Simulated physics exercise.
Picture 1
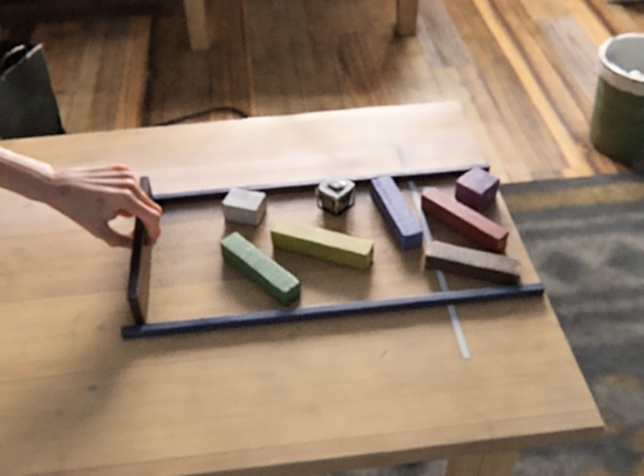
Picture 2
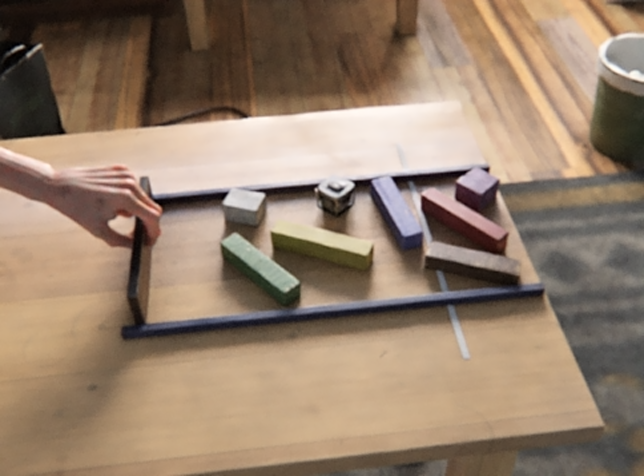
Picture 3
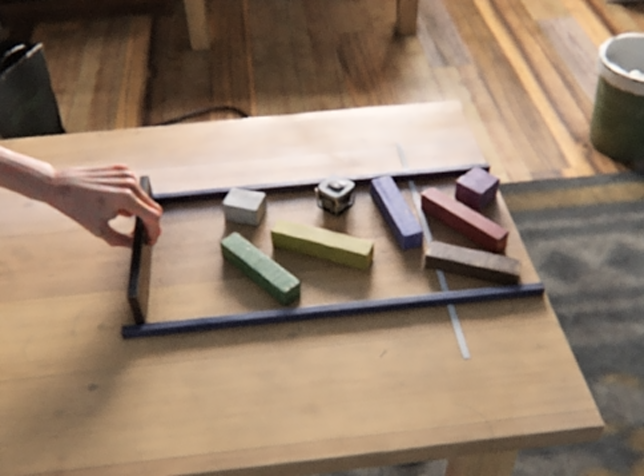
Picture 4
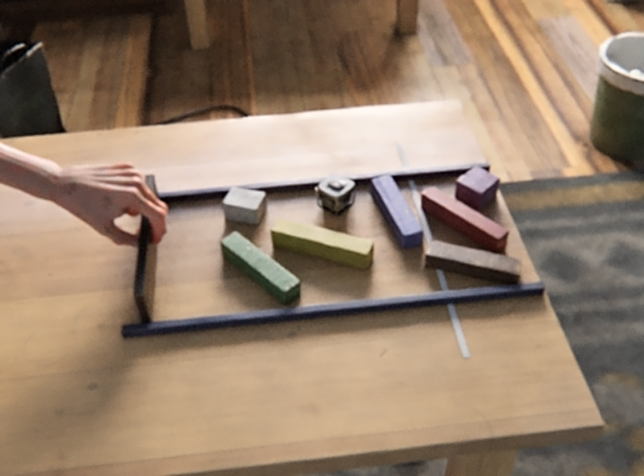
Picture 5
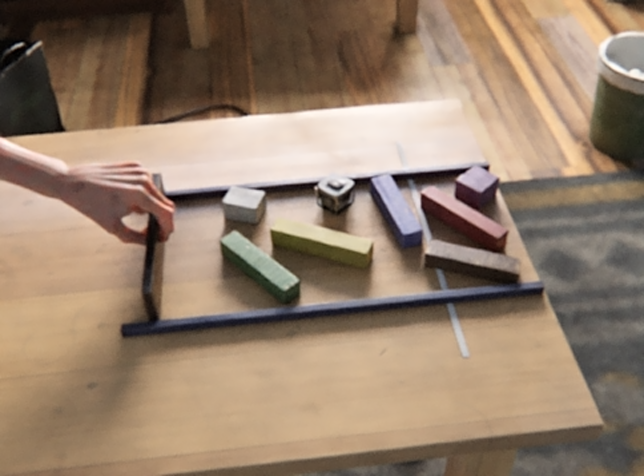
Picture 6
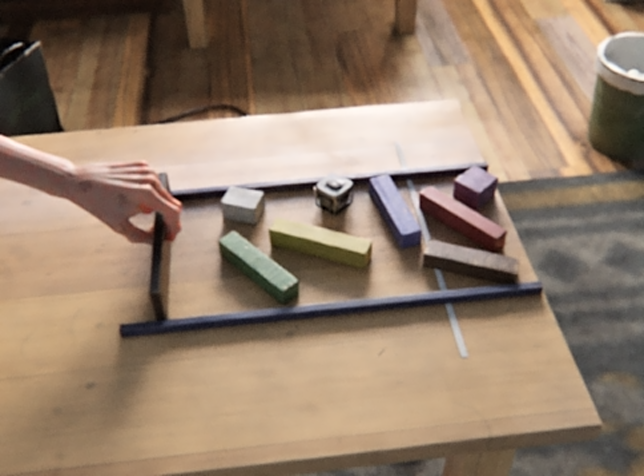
A hand sliding a dark board slightly right between two rails on a wooden table, the scattered coloured blocks lying still.
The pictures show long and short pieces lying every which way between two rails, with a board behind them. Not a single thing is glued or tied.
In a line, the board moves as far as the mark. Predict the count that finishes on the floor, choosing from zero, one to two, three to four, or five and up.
The count on the floor is one to two.
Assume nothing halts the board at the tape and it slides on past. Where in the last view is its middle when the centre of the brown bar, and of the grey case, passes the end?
(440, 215) and then (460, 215), give or take.
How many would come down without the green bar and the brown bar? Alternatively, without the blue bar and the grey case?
Falls come to 1 the first time and 0 the other time.
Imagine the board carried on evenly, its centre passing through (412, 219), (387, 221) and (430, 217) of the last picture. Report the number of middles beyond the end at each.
Respectively, 1, 0 and 2.
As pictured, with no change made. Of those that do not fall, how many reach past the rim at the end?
The count is 2.
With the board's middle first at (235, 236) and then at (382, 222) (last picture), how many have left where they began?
2 at one spot and 8 at the other.
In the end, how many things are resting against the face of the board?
2 in contact.
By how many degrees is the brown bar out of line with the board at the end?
It sits some 60° out of line.
Soon after, none off yet; purple block at rest near (475, 188); red bar at rest near (461, 219); brown bar at rest near (471, 263).
After that, none off yet; purple block displaced a little near (488, 184); red bar displaced a little near (495, 225); brown bar displaced a little near (490, 265).
In the end, the number that fall off is one or two; gone, red bar and purple block.
